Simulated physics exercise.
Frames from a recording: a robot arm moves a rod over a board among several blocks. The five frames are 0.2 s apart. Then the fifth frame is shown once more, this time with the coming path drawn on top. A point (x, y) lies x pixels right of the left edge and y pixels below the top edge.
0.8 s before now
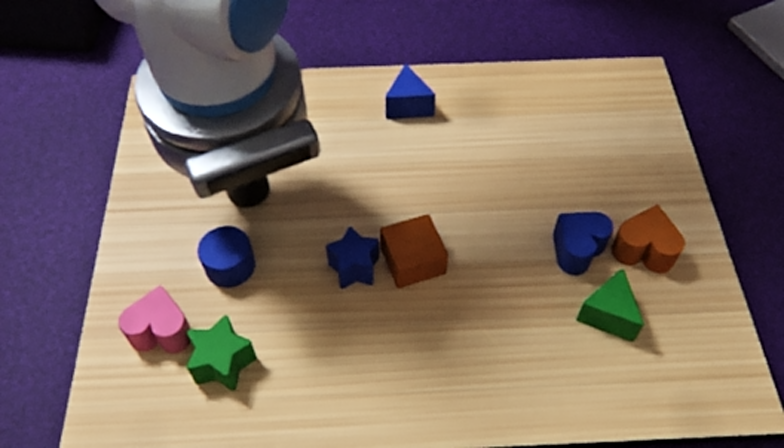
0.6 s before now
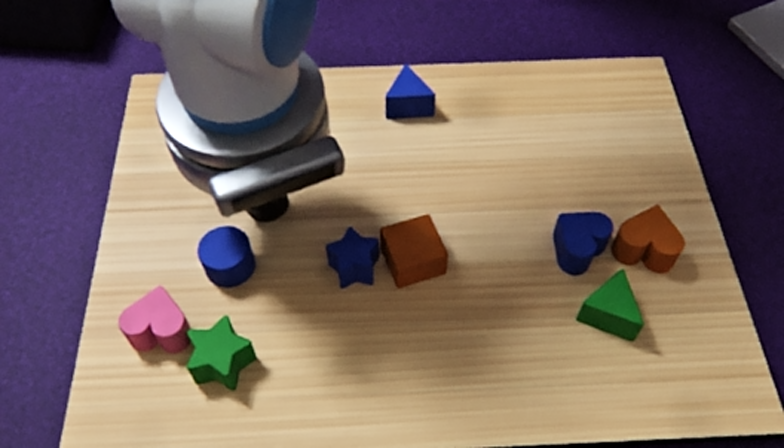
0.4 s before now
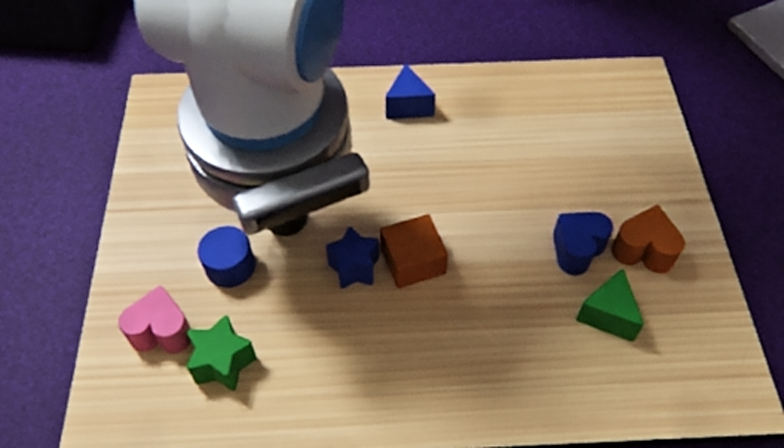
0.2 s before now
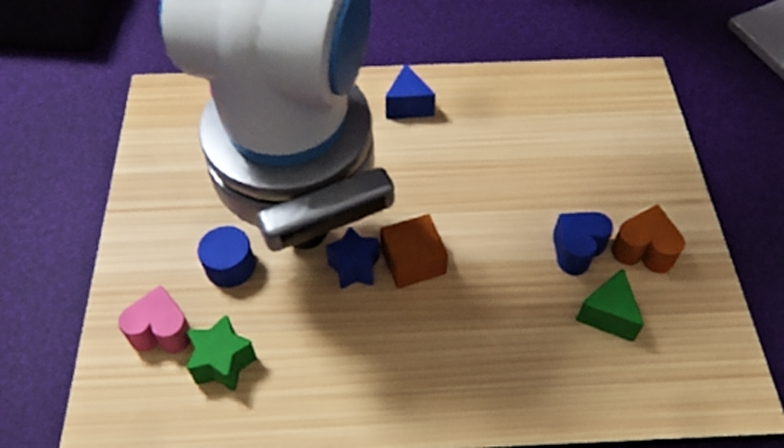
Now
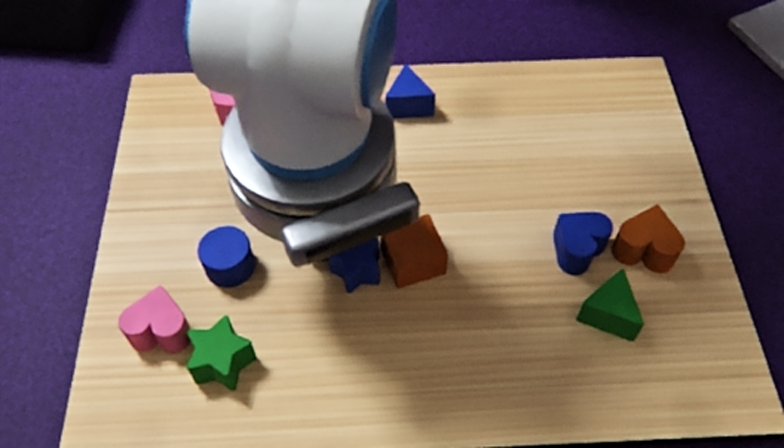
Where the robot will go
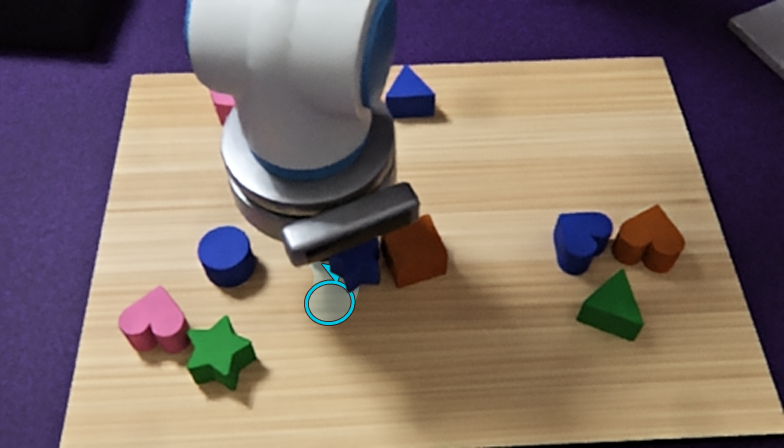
The clip opens on a robot arm above the left side of a wooden board scattered with colourful blocks, its tip near a blue cylinder. The arm glides steadily right and slightly toward the viewer, passing behind the cylinder and then partly covering a blue star beside an orange block, while the blocks stay still.
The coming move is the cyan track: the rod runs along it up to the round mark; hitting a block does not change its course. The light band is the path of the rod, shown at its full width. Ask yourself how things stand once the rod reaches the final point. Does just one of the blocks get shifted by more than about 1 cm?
Yes
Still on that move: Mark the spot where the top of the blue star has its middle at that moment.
Close to (377, 276).
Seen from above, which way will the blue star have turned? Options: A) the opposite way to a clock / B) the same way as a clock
It's A.
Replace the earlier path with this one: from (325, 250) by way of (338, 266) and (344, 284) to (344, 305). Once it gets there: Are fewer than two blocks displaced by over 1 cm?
Short answer: Yes.
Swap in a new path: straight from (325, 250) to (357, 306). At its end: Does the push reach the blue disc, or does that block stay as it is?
It ends up on the same spot.
The drawn path runs from (325, 250) via (335, 266) and (337, 284), ending at (330, 302).
The first path, step by step. Halfway along, rod at (336, 268); blue star at (374, 271), turned 15° anticlockwise.
At the end, rod at (329, 296); blue star at (377, 276), turned 30° anticlockwise; orange square not moved.
